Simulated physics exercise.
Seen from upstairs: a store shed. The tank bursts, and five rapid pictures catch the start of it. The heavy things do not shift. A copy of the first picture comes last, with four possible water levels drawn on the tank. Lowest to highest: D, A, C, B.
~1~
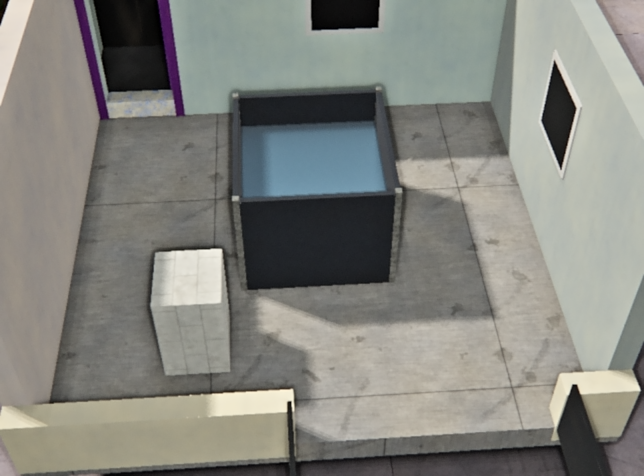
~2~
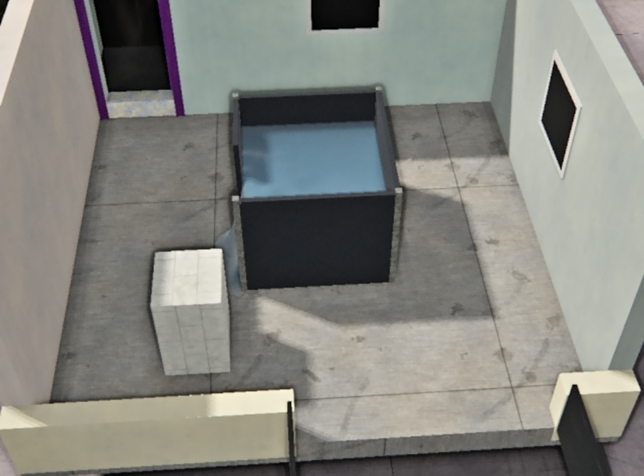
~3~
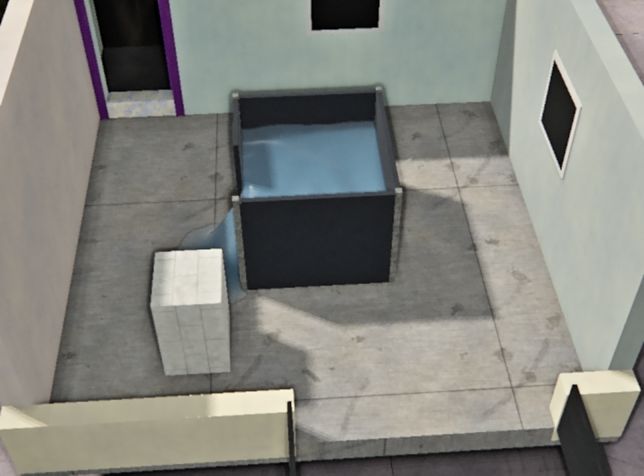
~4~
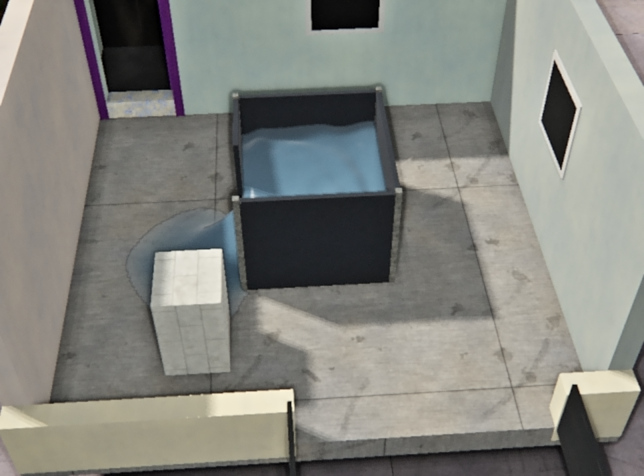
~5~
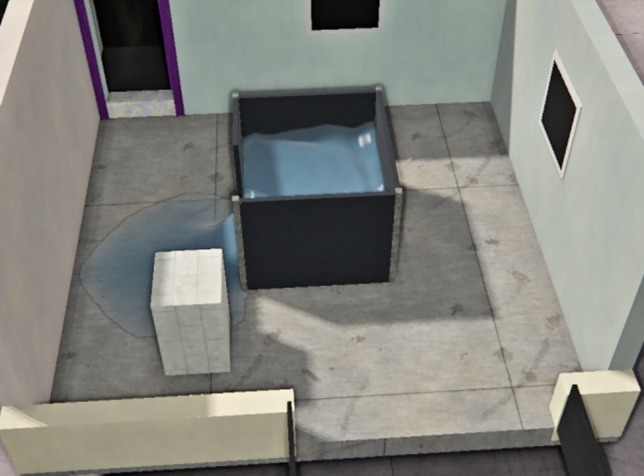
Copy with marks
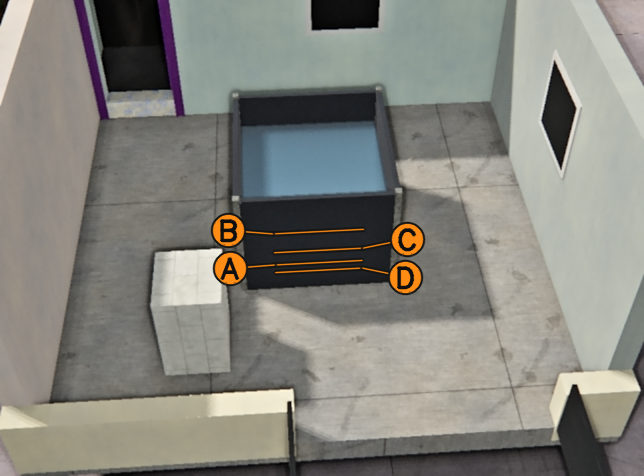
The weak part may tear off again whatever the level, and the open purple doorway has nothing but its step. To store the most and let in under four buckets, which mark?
The limit is B.
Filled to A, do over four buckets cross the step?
No, that is safe.
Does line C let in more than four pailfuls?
No, that is safe.
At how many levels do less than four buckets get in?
All of them.
On the marked copy, A at (318, 262); B at (318, 231); C at (318, 250); D at (318, 270); from the bottom up D, A, C, B.
For line A, nothing gets over.
For line B, a bucket or two gets in.
For line C, nothing gets over.
For line D, nothing gets over.
